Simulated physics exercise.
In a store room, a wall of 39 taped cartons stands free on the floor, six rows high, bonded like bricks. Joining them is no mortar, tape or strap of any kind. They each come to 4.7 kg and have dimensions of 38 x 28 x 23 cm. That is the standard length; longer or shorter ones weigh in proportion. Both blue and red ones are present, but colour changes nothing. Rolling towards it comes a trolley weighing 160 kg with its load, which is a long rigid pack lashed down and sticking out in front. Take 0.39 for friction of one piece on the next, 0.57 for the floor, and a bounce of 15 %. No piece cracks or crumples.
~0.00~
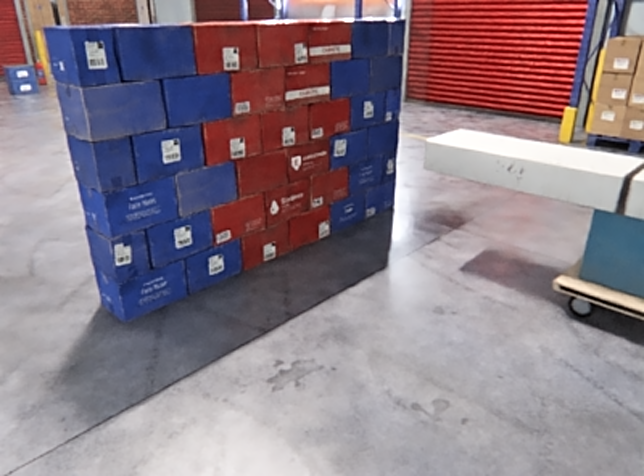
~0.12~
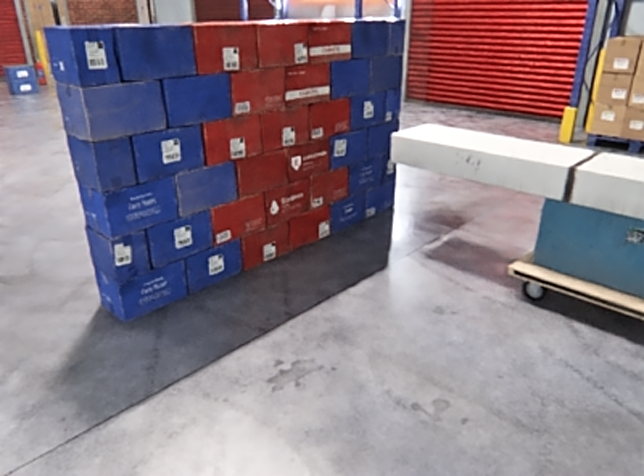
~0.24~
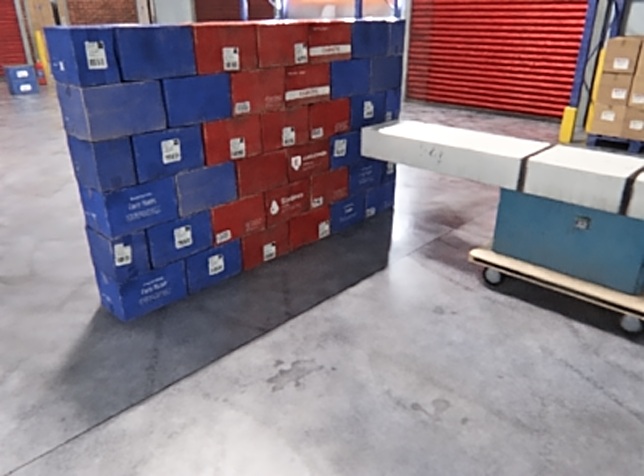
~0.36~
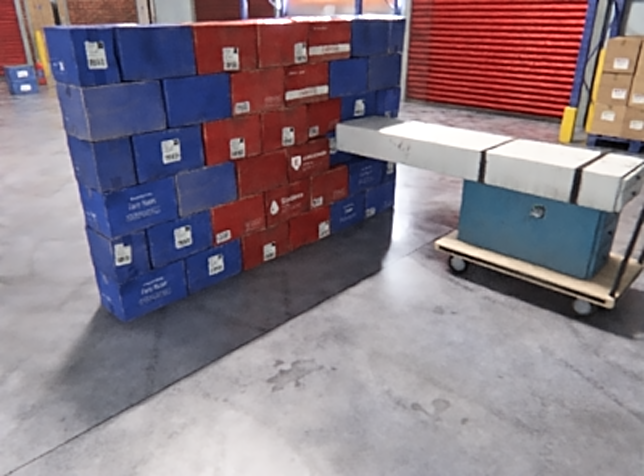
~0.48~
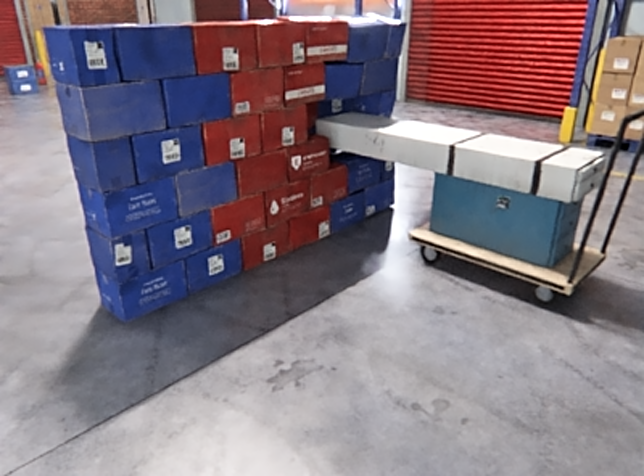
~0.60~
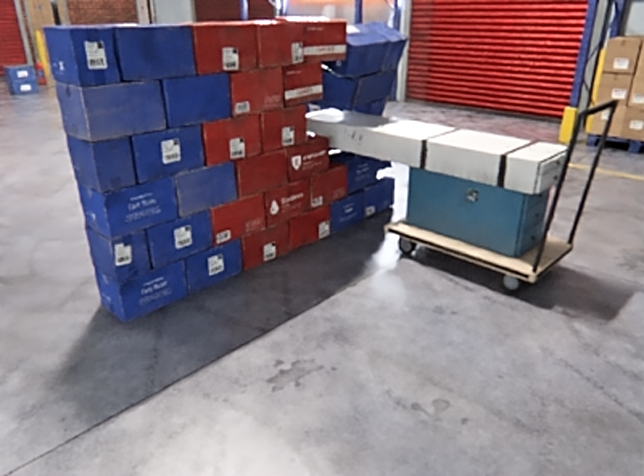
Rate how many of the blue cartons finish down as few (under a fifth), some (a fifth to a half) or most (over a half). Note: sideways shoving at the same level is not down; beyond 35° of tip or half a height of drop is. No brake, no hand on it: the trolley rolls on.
Some.
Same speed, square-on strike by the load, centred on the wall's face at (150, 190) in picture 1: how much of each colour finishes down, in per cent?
The blue ones would be 40 per cent down and the red ones 10 per cent.
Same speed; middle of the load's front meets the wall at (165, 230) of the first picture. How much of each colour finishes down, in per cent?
That hit would leave blue at 40 and red at 10 per cent down.
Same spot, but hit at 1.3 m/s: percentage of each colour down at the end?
Share down, in per cent: Blue 40, red 30.
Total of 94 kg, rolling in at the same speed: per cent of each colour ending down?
Colour by colour that makes blue 40, red 30 percent.
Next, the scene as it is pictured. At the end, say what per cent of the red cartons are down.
The red group ends with 10% down.
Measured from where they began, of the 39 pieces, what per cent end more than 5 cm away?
It comes to 50 percent.
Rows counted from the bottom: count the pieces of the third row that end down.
From that row, 2 end down.
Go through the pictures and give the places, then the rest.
In the first picture (pixels give the middle of a visible side), load (433, 151) 64 cm short of the wall; top blue carton (398, 37); top red carton (285, 44); none has stirred.
In the second picture, load (399, 144) 39 cm short of the wall; top blue carton (398, 37).
In the third picture, load (369, 138) 15 cm short of the wall; top blue carton (398, 37).
In the fourth picture, load (342, 133) 8 cm into the wall's line; top blue carton (398, 36); steepest lean 3°, the carton at (350, 77); movement in 5 of them.
In the fifth picture, load (322, 128) 27 cm into the wall's line; top blue carton (396, 41) 11° from how it stood; steepest lean 12°, the carton at (343, 83); movement in 14 of them.
In the sixth picture, load 46 cm into the wall's line; top blue carton (395, 55) 24° from how it stood; top red carton (283, 44) 22 mm from its place; steepest lean 28°, the carton at (334, 94); movement in 14 of them.
After 0.88 s, load 88 cm past the wall's line, still rolling; 9 of the 24 blue cartons down (9 of 39 in all colours); top blue carton 68° from how it stood, 59 cm lower; top red carton 34 mm from its place.
After 1.28 s, load 1.27 m past the wall's line, still rolling; 9 of the 24 blue cartons down (11 of 39 in all colours); top blue carton 24° from how it stood, 1.14 m lower; top red carton 7 cm from its place.
In the end (2.6 s), load 1.47 m past the wall's line, stopped; 9 of the 24 blue cartons down (11 of 39 in all colours); top blue carton 1.17 m lower; top red carton 9 cm from its place. That is 38 per cent. From the last view, middles, top blue carton near (370, 182), top red carton near (259, 43).
